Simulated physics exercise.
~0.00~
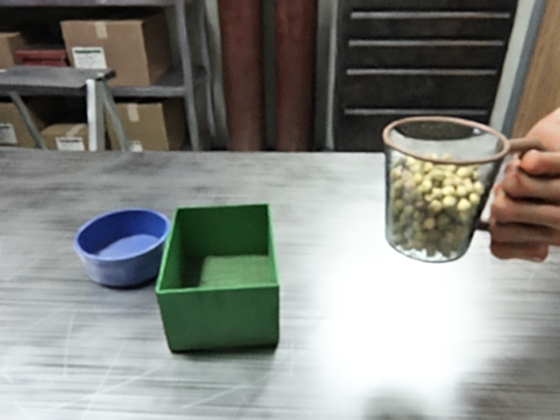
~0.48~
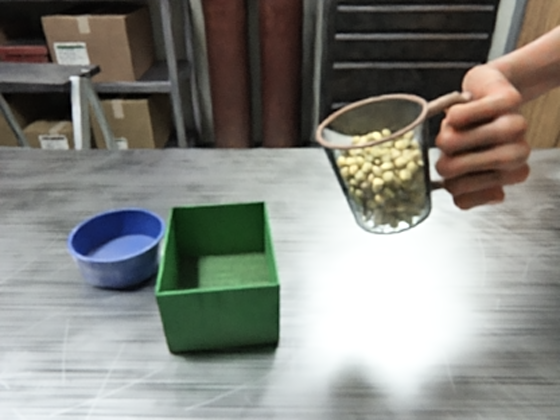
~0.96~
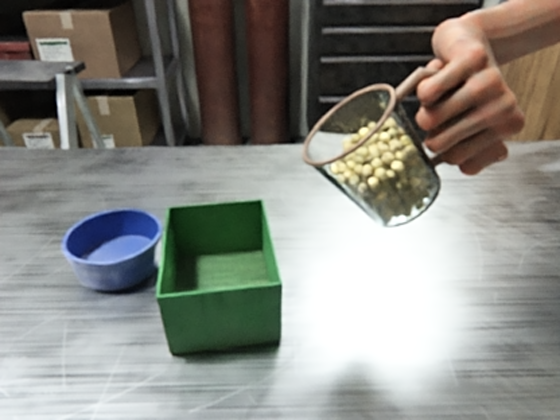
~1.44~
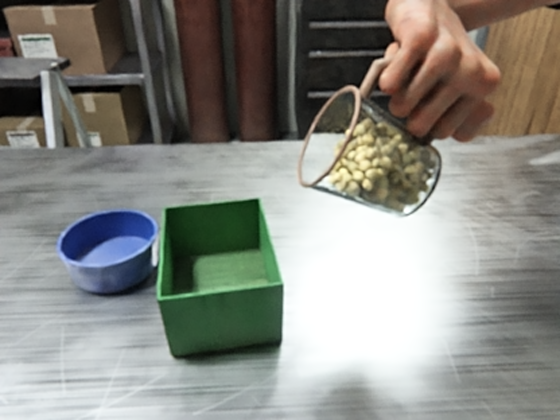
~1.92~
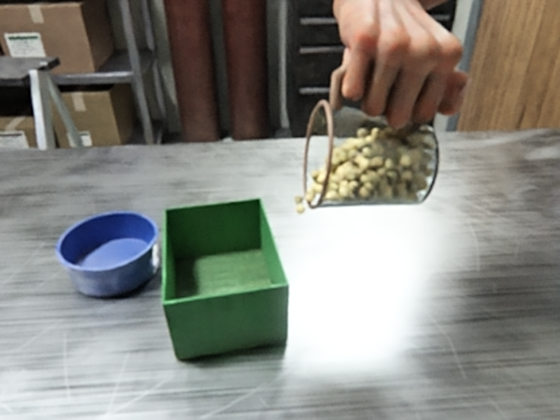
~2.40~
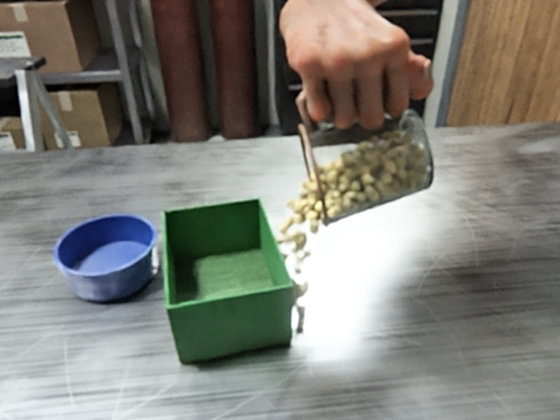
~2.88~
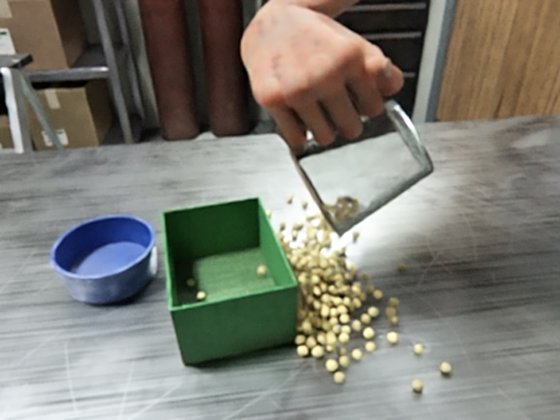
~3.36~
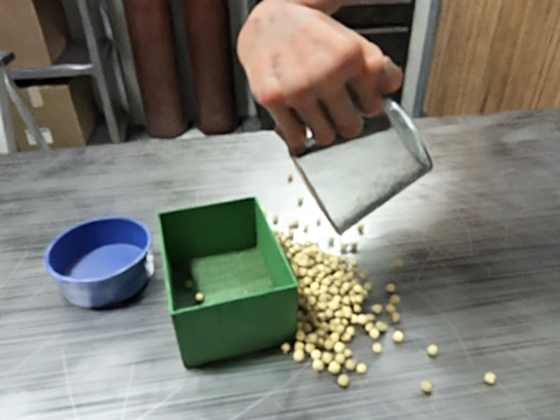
On a scratched metal table in a workshop, a hand tilts a clear cup of pale soya beans beside a green tin and a blue dish, pouring them out until they lie heaped and scattered on the tabletop right of the tin, with barely any inside it.
